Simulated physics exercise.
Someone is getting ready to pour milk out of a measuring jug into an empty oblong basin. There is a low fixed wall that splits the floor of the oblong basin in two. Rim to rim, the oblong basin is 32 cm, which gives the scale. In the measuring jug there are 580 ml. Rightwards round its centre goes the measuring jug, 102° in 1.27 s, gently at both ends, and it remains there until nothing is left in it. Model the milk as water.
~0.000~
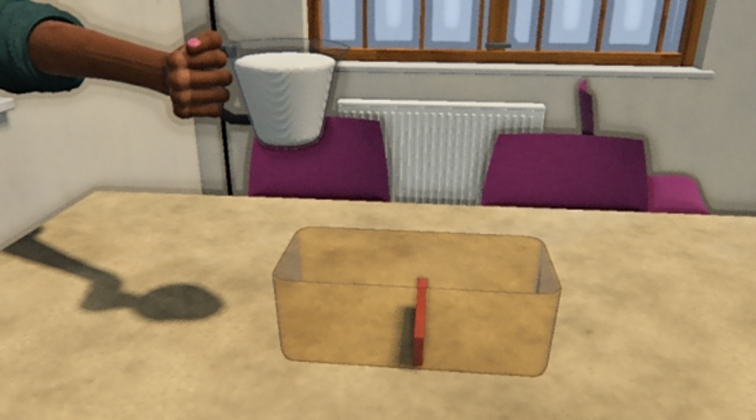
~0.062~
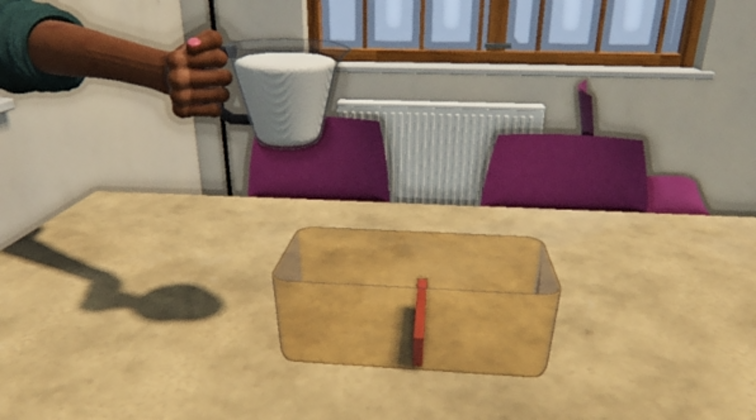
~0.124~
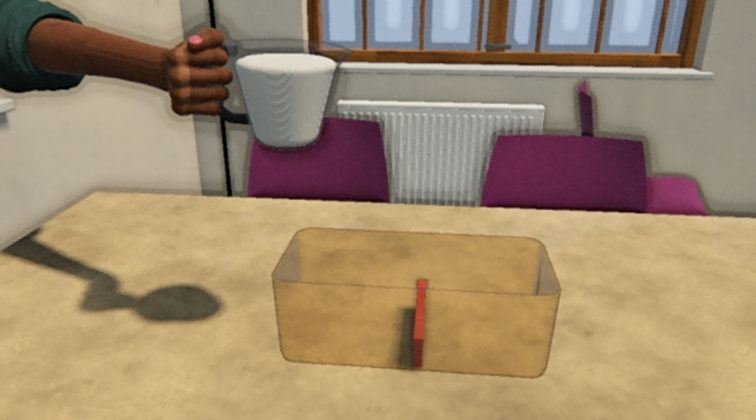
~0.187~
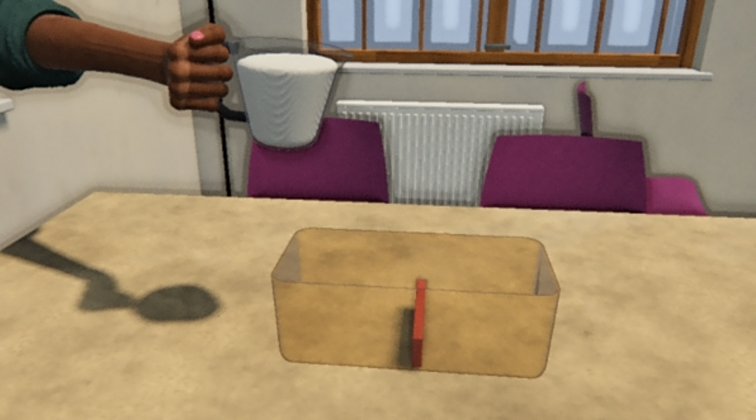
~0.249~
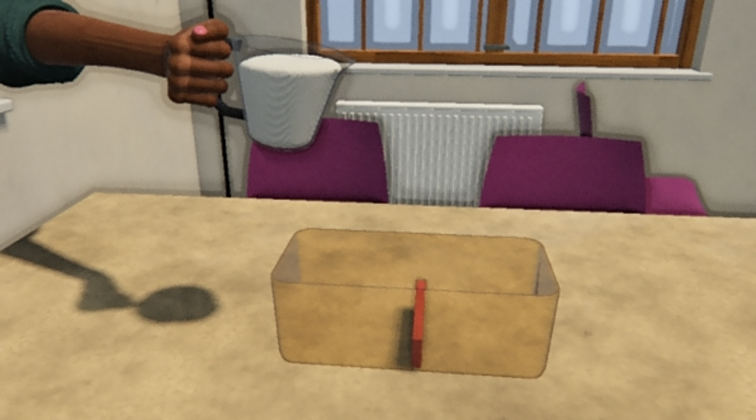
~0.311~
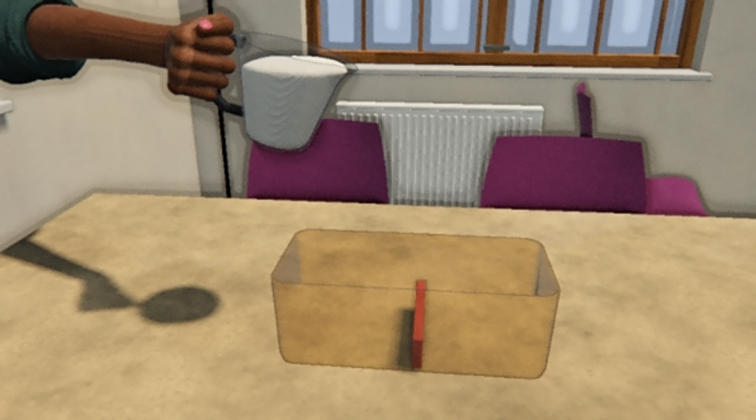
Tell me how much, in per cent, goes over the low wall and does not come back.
I would say about 44 per cent.
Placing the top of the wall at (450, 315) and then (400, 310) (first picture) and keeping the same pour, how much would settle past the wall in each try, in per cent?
The first try gives 5 percent and the second 75 percent.
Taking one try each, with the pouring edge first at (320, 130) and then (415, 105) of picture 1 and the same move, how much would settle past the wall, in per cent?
In turn about 5 and 95 per cent.
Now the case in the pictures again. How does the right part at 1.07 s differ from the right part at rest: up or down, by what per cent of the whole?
Net gain of about 2.
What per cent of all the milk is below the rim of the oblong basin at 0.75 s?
About 10%.
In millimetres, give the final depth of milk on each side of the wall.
Left roughly 14 mm; right roughly 12 mm.
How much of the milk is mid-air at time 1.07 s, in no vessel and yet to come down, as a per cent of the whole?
20 per cent or so.
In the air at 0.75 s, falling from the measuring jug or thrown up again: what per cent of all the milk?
It comes to roughly 26 per cent.
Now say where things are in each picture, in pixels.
It leans 0°; its right rim is at (350, 47); the milk meets the walls at (239, 59) and (336, 60); the oblong basin's rim runs from (286, 252) to (551, 265); the wall's top is at (421, 307), in the first frame.
It leans 1°; its right rim is at (351, 48); the milk meets the walls at (239, 59) and (336, 61), in the second frame.
It leans 2°; its right rim is at (352, 51); the milk meets the walls at (240, 59) and (337, 63), in the third frame.
It leans 5°; its right rim is at (354, 55); the milk meets the walls at (241, 59) and (339, 64), in the fourth frame.
It leans 9°; its right rim is at (356, 61); the milk meets the walls at (243, 61) and (343, 65), in the fifth frame.
It leans 14°; its right rim is at (359, 68); the milk meets the walls at (246, 64) and (349, 66), in the sixth frame.
Then, 0.75 s in, the tilt is 65° and 64 per cent is still to pour, 2 is left of the wall and 7 right of it.
Then, 1.07 s in, the tilt is 96° and 11 per cent is still to pour, 28 is left of the wall and 41 right of it.
Then, 1.40 s in, the tilt is 102° and 0 per cent is still to pour, 54 is left of the wall and 43 right of it.
Then, 1.77 s in, the tilt is 102° and 0 per cent is still to pour, 54 is left of the wall and 43 right of it.
Finally, 54 per cent lies left of the wall, 44 right of it and 2 outside.
